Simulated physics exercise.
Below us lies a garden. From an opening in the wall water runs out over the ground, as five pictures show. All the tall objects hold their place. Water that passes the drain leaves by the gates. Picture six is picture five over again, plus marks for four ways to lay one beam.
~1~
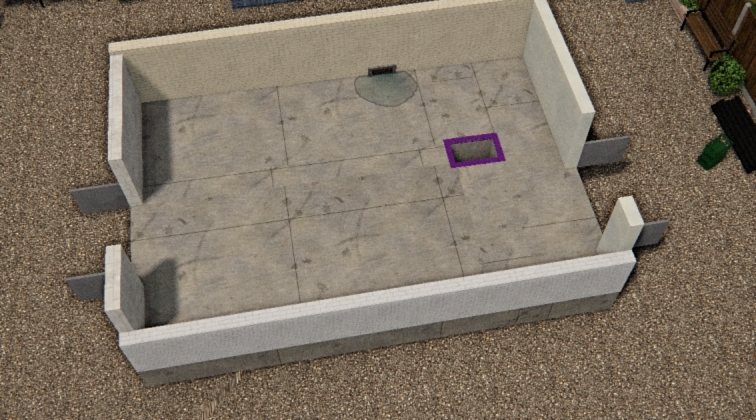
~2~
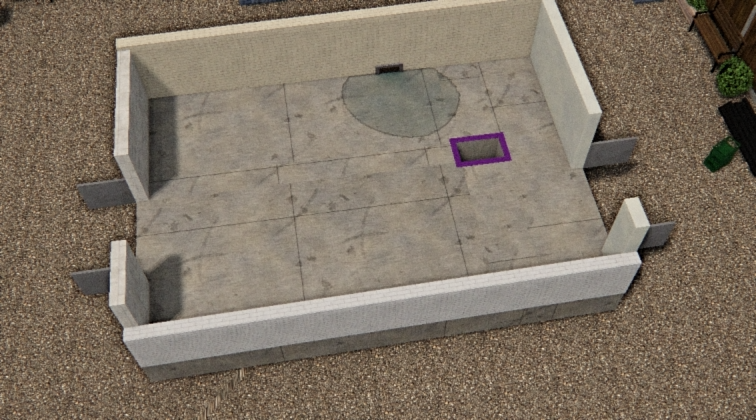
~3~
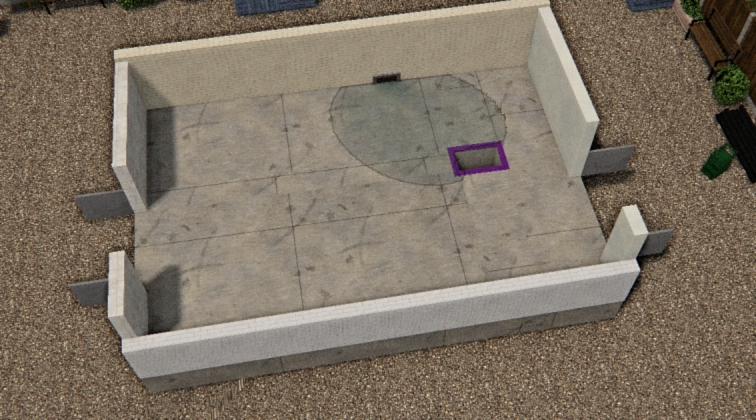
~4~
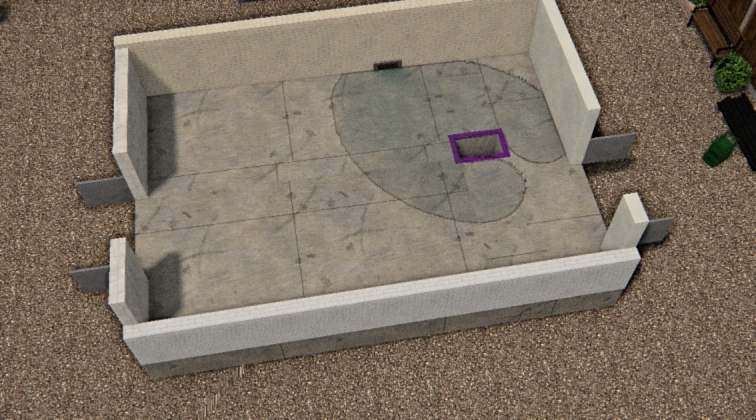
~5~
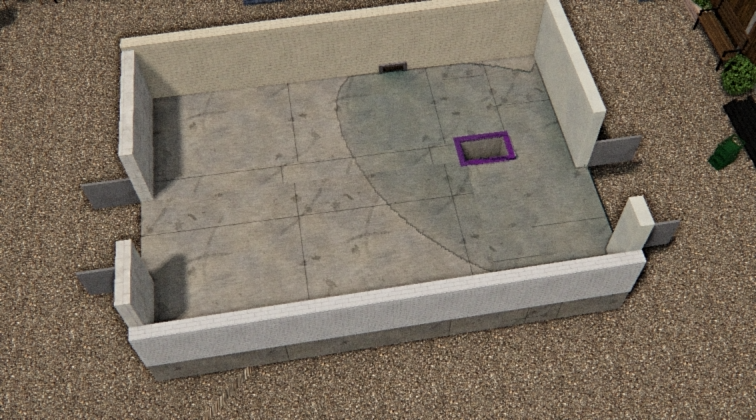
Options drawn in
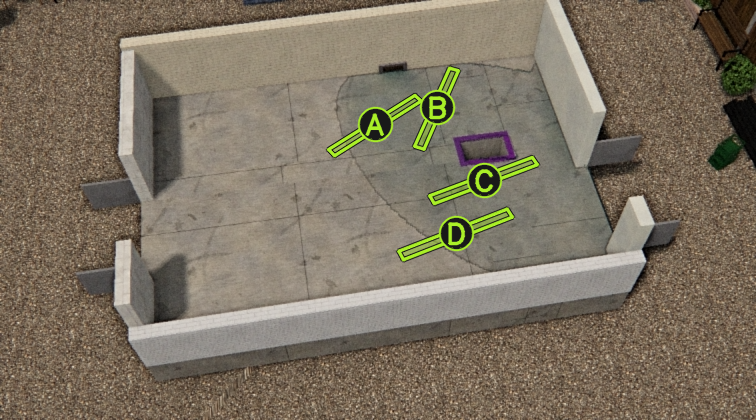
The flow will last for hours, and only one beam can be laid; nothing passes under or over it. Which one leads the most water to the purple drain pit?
Go for C.
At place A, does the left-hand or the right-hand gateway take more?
The right gate.
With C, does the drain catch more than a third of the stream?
Yes.
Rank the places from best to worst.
C, D, A, B.
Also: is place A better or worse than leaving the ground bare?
It is worse.
On the marked copy, A from (331, 152) to (418, 98); B from (419, 147) to (453, 69); C from (432, 199) to (534, 161); D from (401, 255) to (509, 213).
For place A, about 9 % of the stream runs into the purple drain pit, about 91 % out by the gates.
For place B, next to none of the stream runs into the purple drain pit, about 99 % out by the gates.
For place C, about 61 % of the stream runs into the purple drain pit, about 39 % out by the gates.
For place D, about 35 % of the stream runs into the purple drain pit, about 65 % out by the gates.
